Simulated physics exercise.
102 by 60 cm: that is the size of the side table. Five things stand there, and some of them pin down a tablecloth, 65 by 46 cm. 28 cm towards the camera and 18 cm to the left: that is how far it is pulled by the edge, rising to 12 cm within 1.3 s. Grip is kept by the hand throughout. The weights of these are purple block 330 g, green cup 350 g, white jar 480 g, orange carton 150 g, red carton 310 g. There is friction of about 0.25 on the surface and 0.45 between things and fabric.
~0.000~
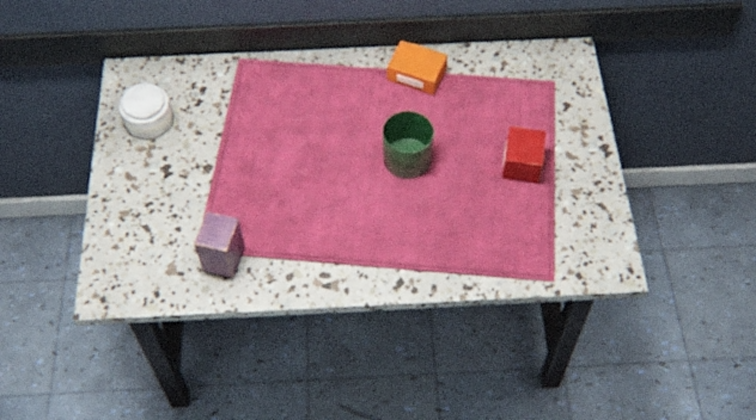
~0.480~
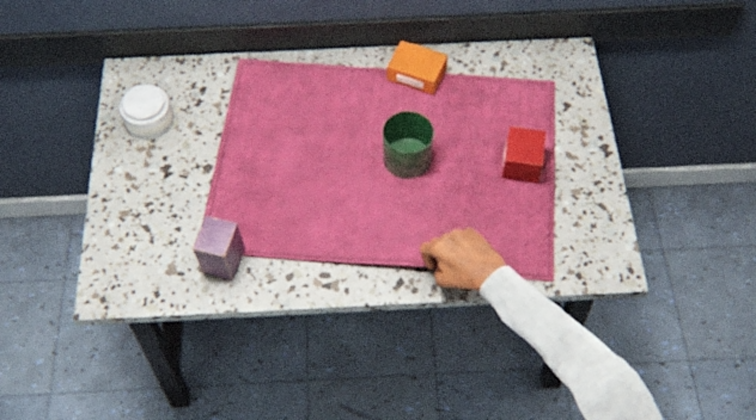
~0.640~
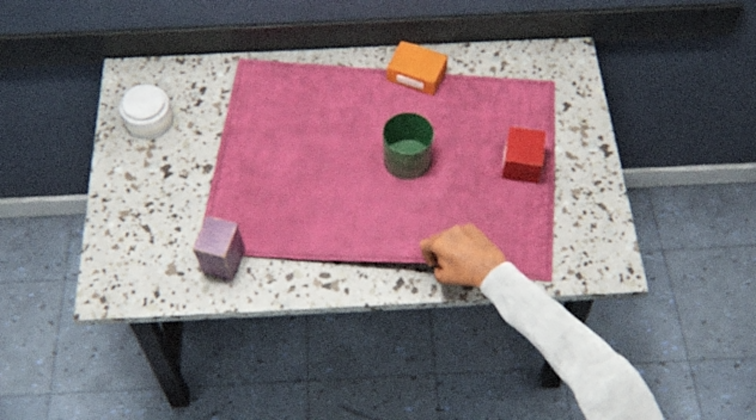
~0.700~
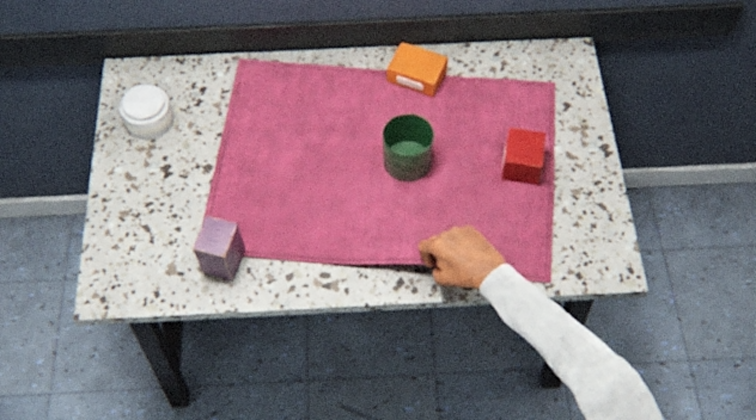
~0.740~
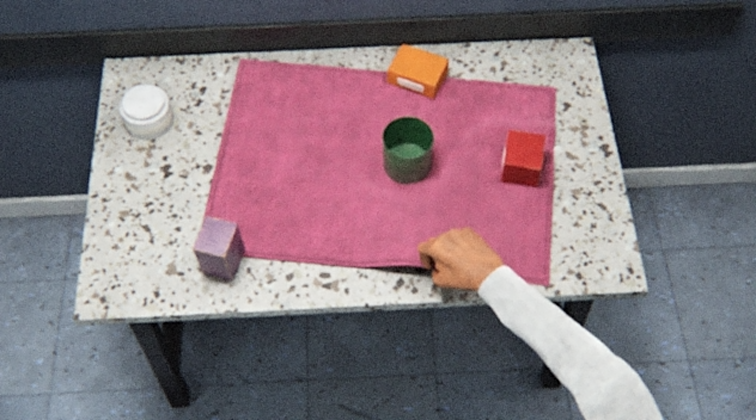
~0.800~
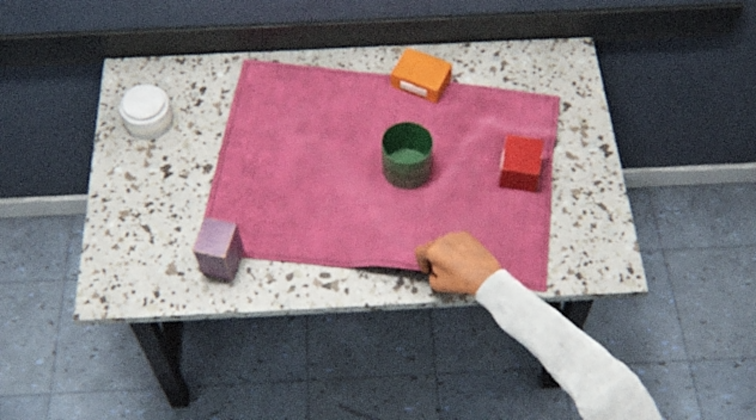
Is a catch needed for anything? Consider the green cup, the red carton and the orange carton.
The green cup will come off; the red carton will come off; the orange carton will come off.
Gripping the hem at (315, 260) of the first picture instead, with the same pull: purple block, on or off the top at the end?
Here the purple block would end up off its support.
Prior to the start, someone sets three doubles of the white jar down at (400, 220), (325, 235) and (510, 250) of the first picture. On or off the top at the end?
Taking them one by one: Is lost, then is lost, then is lost.
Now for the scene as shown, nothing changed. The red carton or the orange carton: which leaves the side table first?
That's the red one.
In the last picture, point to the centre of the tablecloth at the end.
Centre in the last view: Approx. (289, 360).
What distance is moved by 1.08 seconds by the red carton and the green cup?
The red carton is about 10 cm off and the green cup about 10 cm.
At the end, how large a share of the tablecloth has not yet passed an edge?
About 30 per cent.
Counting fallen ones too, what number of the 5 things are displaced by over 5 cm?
3 of them.
At 1.1 s, 95 % of the tablecloth is still over the top; red carton 12 cm off its start, green cup 11 cm off its start, orange carton 10 cm off its start.
At 1.4 s, 80 % of the tablecloth is still over the top; red carton 24 cm off its start, green cup 23 cm off its start, orange carton 21 cm off its start.
At 1.6 s, 65 % of the tablecloth is still over the top; red carton 36 cm off its start at (457, 320), green cup 33 cm off its start at (347, 280), orange carton 31 cm off its start at (390, 188).
At 1.9 s, 55 % of the tablecloth is still over the top; red carton over the edge, green cup 41 cm off its start, orange carton 37 cm off its start.
At 3.5 s, 30 % of the tablecloth is still over the top; orange carton over the edge, red carton over the edge, green cup over the edge, purple block 4 cm off its start at (214, 254).
